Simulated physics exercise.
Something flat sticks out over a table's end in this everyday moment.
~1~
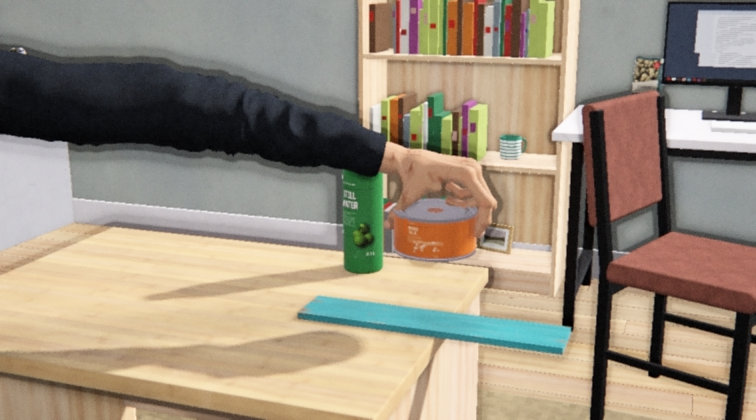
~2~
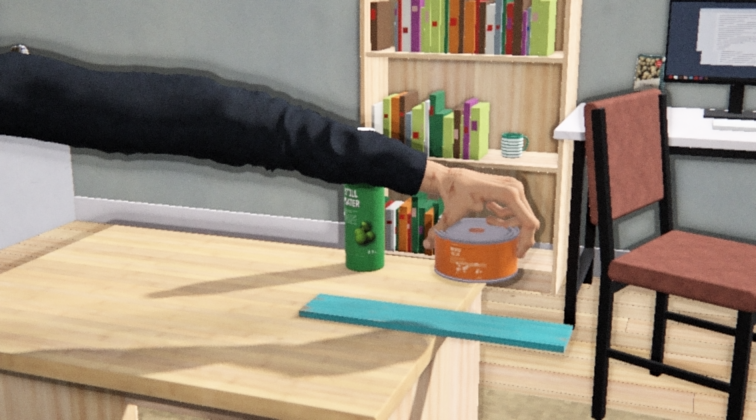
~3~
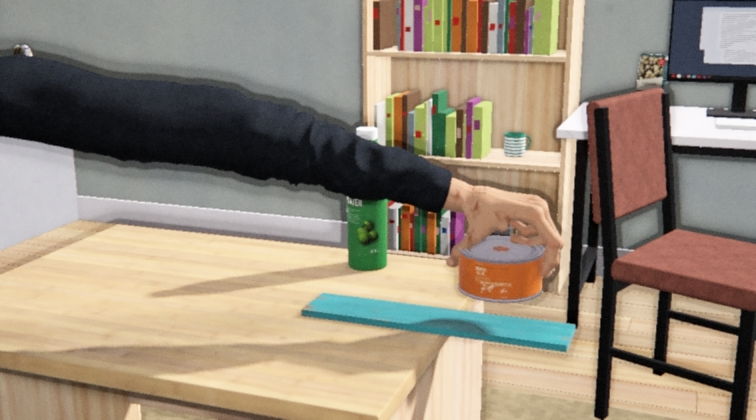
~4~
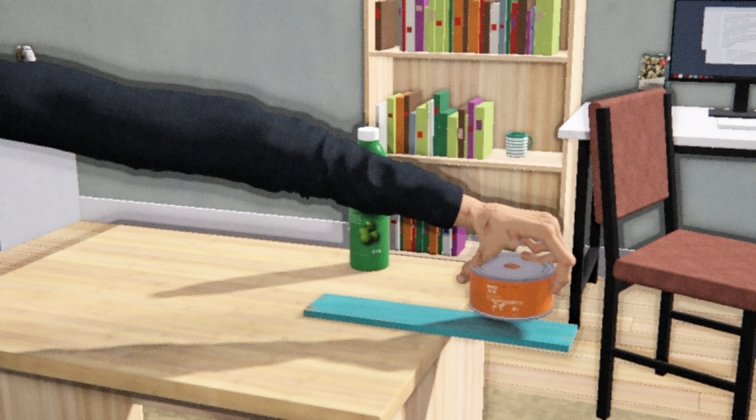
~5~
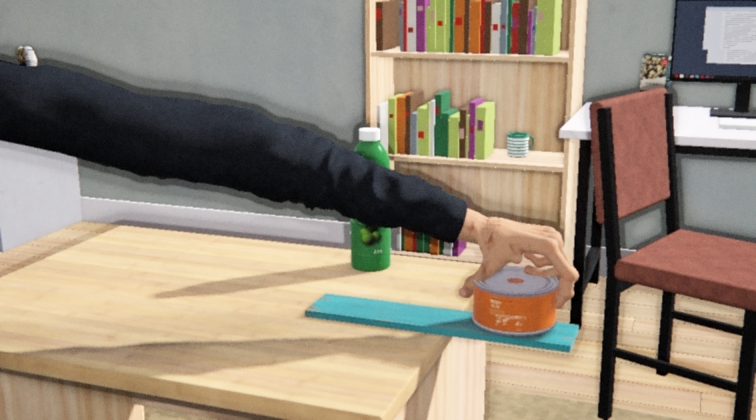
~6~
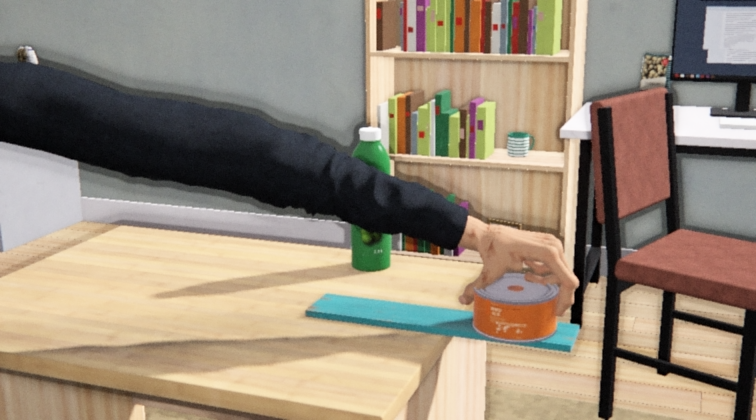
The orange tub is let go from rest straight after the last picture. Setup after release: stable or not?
Looks to me like it loses the fight and drops.
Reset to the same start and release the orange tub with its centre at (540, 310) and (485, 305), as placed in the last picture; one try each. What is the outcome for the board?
It falls the first time and falls the second time.
Then, 0.40 s later than the last frame, orange tub now down on the floor or falling; turquoise board on its side.
Then, 0.50 s later than the last frame, turquoise board now down on the floor or falling.
Then, 0.70 s later than the last frame, things are still on the move.
Then, 0.80 s later than the last frame, as before.
When it is over, down on the floor or falling, turquoise board and orange tub; green bottle as before. The board comes down.
